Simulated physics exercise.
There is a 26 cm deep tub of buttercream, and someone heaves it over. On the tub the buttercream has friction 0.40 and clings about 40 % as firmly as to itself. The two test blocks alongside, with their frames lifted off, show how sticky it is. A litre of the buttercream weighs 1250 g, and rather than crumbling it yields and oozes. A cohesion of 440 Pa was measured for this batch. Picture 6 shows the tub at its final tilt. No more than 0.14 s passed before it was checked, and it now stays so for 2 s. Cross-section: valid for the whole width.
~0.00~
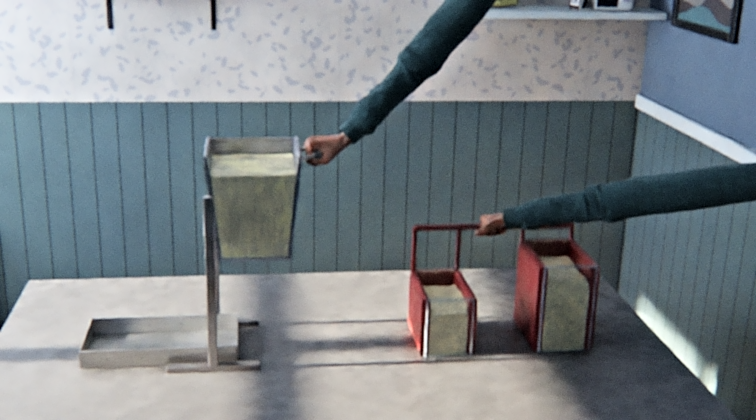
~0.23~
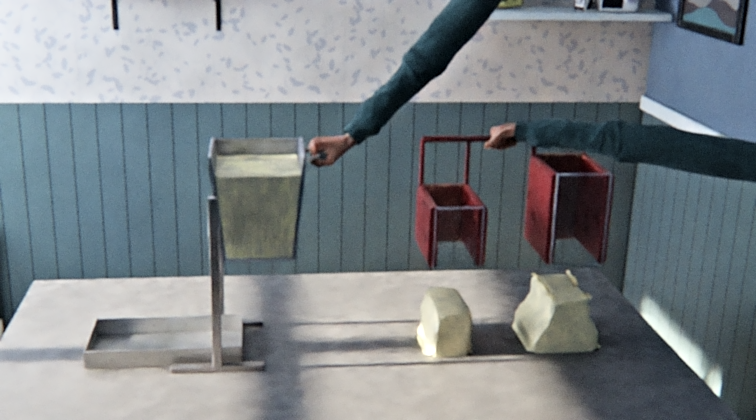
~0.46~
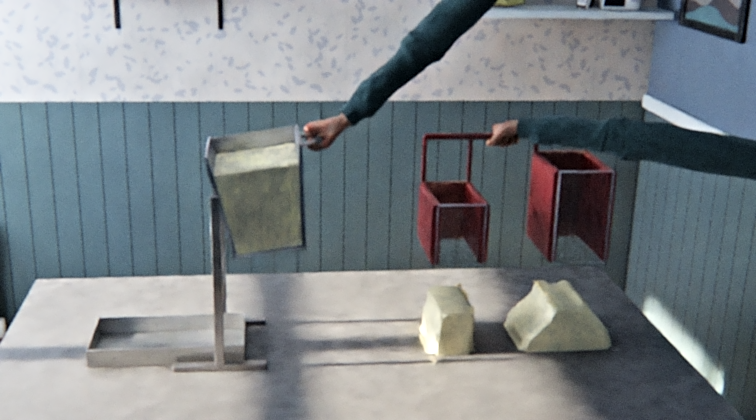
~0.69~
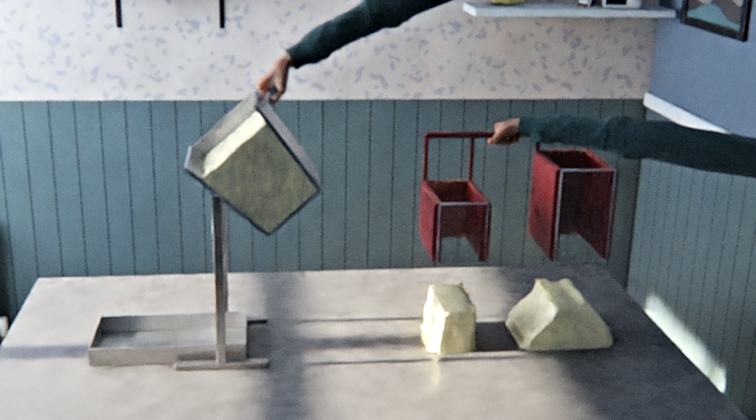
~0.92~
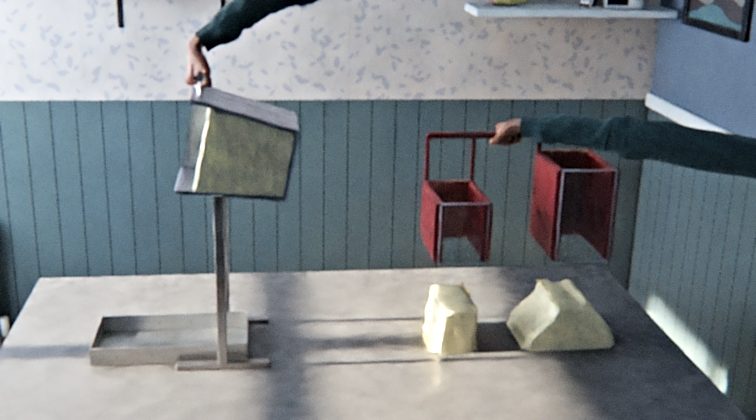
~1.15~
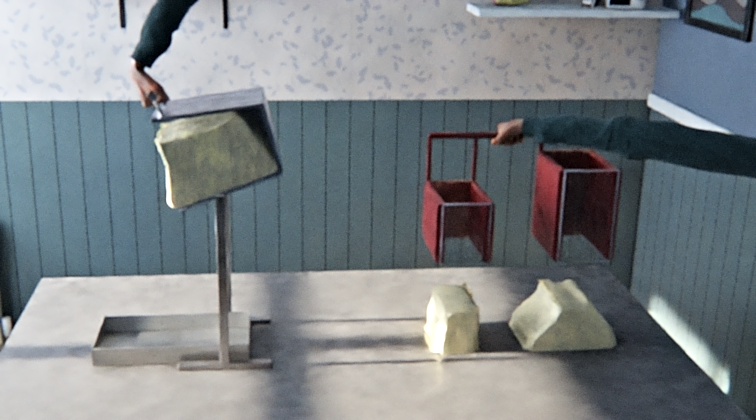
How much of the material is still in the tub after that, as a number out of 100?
About 0 out of 100.
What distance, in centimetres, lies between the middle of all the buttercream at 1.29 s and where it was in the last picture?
Shift: Some 10 cm.
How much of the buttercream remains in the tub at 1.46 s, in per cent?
About 25 %.
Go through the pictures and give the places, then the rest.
Handle-side rim at (298, 158), tilt 0 degrees; highest point of the buttercream at (289, 174); test blocks 14 cm, 21 cm high (left to right), in the first frame.
Handle-side rim at (303, 158), tilt 0 degrees; highest point of the buttercream at (293, 175); test blocks 13 cm, 16 cm high (left to right), in the second frame.
Handle-side rim at (298, 145), tilt 8 degrees; highest point of the buttercream at (291, 164); test blocks 13 cm, 14 cm high (left to right), in the third frame.
Handle-side rim at (254, 107), tilt 42 degrees; highest point of the buttercream at (261, 126); test blocks 13 cm, 14 cm high (left to right), in the fourth frame.
Handle-side rim at (190, 103), tilt 79 degrees; highest point of the buttercream at (209, 112); test blocks 13 cm, 14 cm high (left to right), in the fifth frame.
Handle-side rim at (152, 123), tilt 104 degrees; highest point of the buttercream at (240, 118); test blocks 13 cm, 14 cm high (left to right), in the sixth frame.
By 1.29 s, the tub is at 104 degrees and holds 61 %.
By 1.46 s, the tub is at 104 degrees and holds 26 %.
By 1.63 s, the tub is at 104 degrees and holds 0 %.
By 1.80 s, the tub is at 104 degrees and holds 0 %.
By 3.15 s, at the end, the tub is at 104 degrees and holds 0 %.
